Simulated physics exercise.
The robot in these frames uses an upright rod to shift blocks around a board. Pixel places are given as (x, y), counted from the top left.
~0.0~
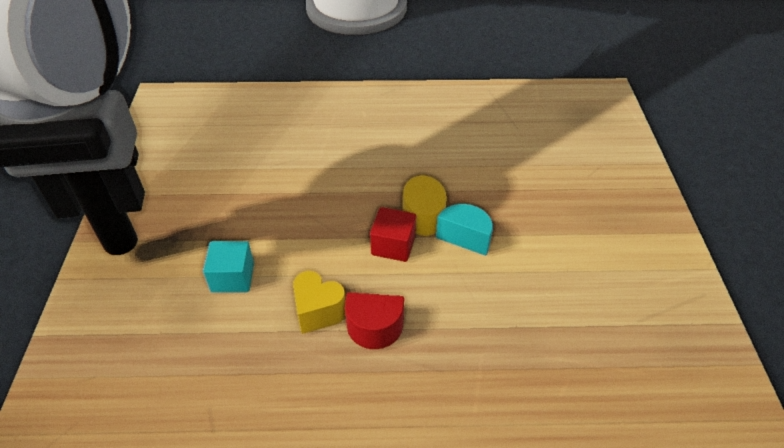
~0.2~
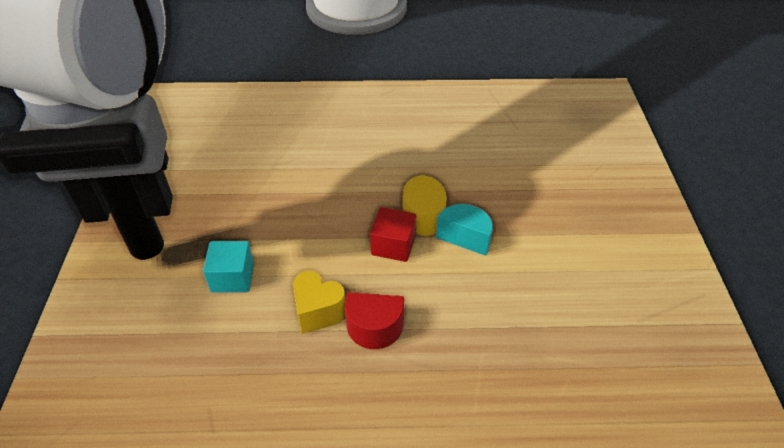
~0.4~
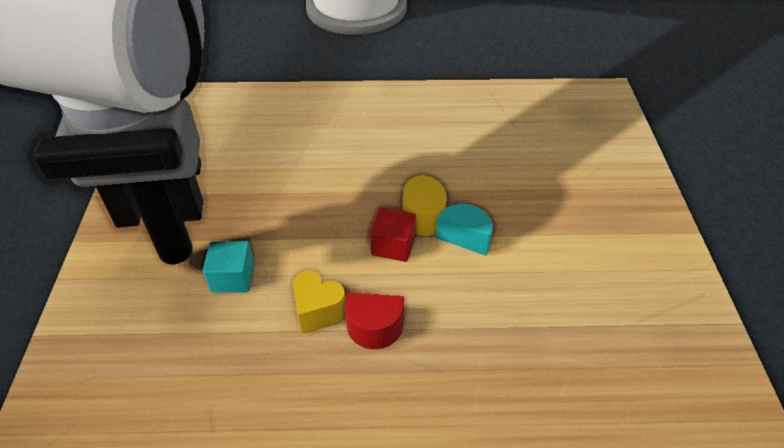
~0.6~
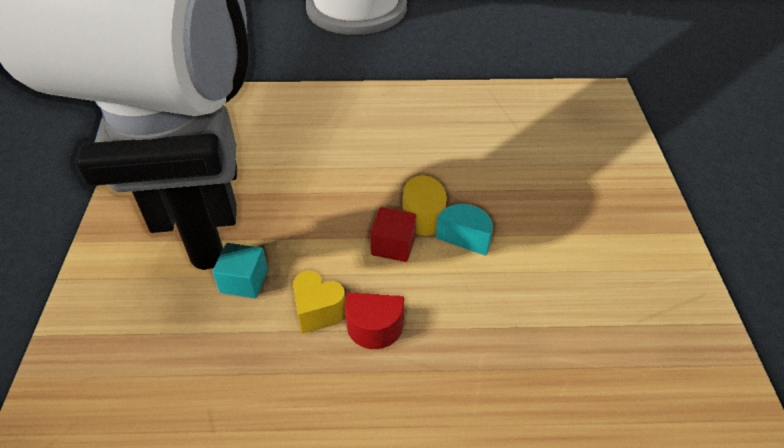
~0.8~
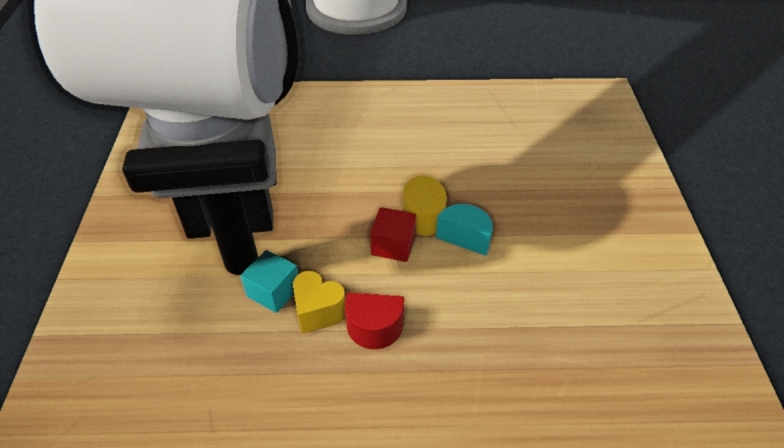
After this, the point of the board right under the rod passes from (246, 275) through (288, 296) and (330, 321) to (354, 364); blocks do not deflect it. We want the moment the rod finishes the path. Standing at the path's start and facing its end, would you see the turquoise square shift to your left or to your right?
Facing from start to end, it will go to the left.
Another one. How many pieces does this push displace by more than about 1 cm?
It's going to be three or more.
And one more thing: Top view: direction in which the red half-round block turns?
Spin direction: Clockwise.
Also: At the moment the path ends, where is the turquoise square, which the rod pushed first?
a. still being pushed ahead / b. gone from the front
(b)
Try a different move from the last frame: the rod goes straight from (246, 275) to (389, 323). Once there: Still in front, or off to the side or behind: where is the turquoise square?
It stays on the rod's front.
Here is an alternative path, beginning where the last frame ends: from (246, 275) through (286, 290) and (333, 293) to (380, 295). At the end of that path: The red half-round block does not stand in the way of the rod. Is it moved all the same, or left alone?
Put simply, it goes somewhere else.
On the path given first. One third of the way, rod (286, 285); turquoise square (321, 286), turned 25° anticlockwise; yellow heart (360, 302), turned 20° clockwise; red half-round block (413, 328), turned 15° clockwise.
Two thirds of the way, rod (329, 310); turquoise square (369, 304), turned 40° anticlockwise; yellow heart (414, 310); red half-round block (453, 345), turned 65° clockwise.
At the end, rod (353, 354); turquoise square (383, 311), turned 55° anticlockwise; yellow heart (429, 310); red half-round block (458, 346), turned 75° clockwise.
